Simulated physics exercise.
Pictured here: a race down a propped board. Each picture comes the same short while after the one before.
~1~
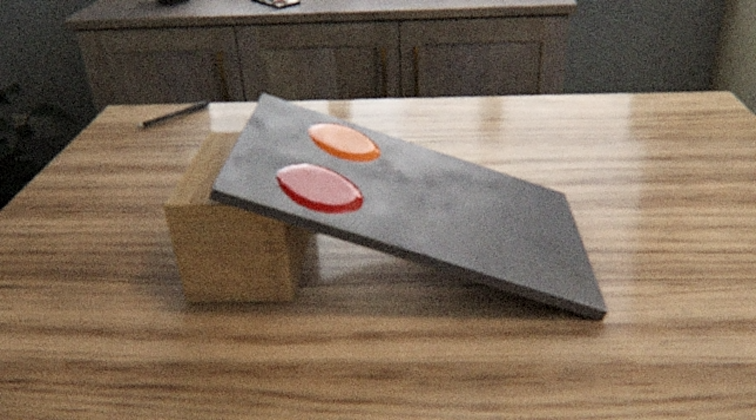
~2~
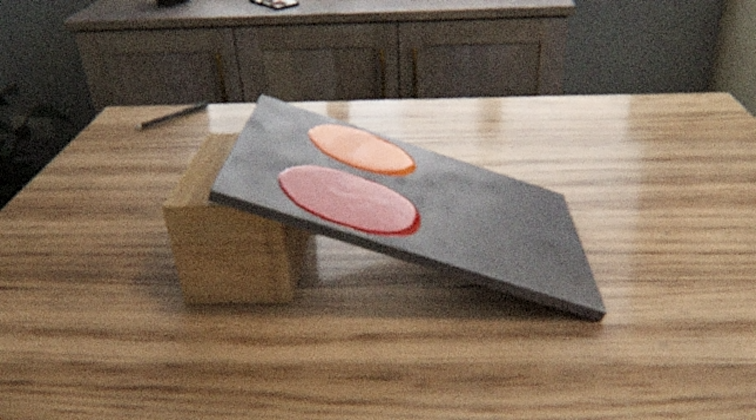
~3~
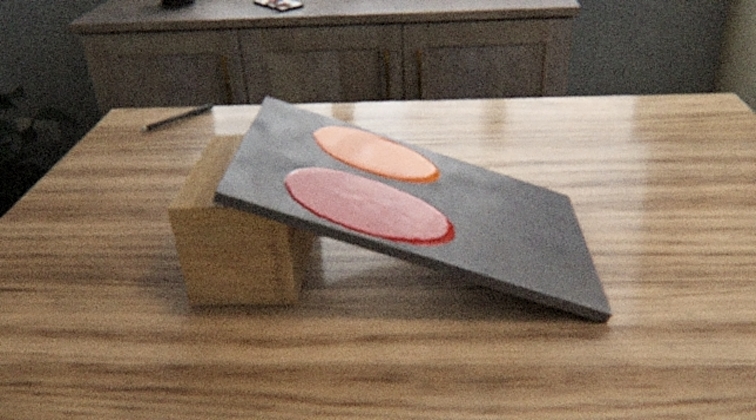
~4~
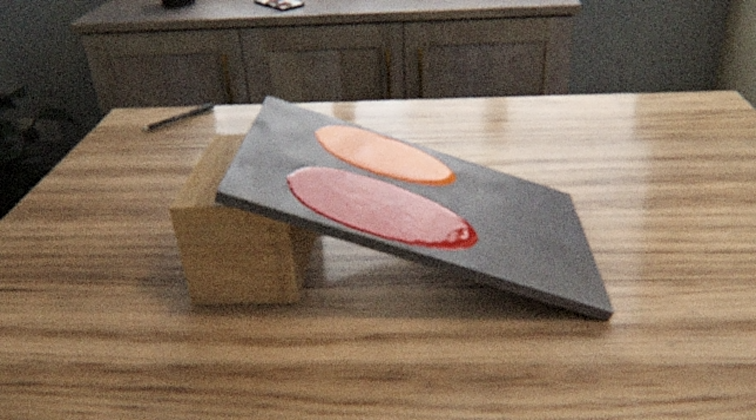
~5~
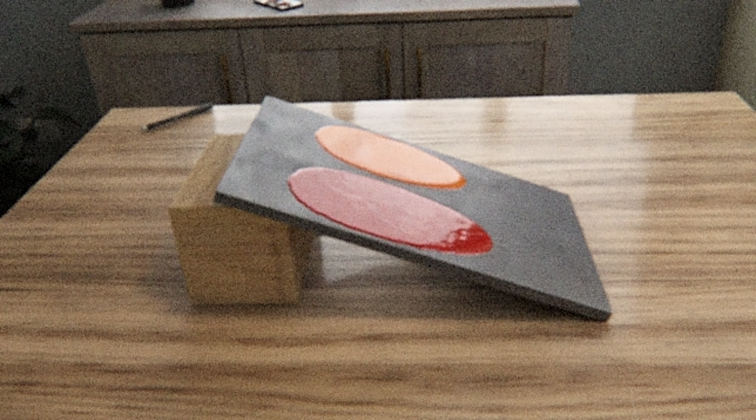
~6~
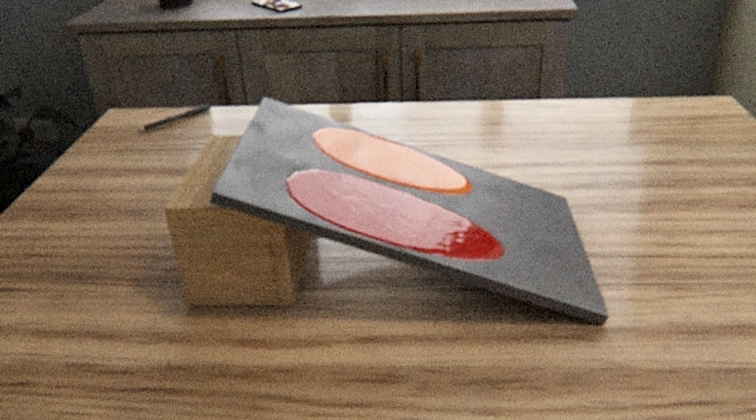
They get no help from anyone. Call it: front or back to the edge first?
Front.
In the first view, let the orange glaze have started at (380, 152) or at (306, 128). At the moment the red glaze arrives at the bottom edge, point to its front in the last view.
Roughly (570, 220), then (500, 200) for the other start.
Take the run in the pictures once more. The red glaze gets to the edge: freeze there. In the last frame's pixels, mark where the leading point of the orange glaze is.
At that moment the tip sits close to (534, 206).
Shortly, the red glaze is close to the edge; the orange glaze is three quarters of the way down.
At the finish, the red glaze is at the low edge; the orange glaze is close to the edge.
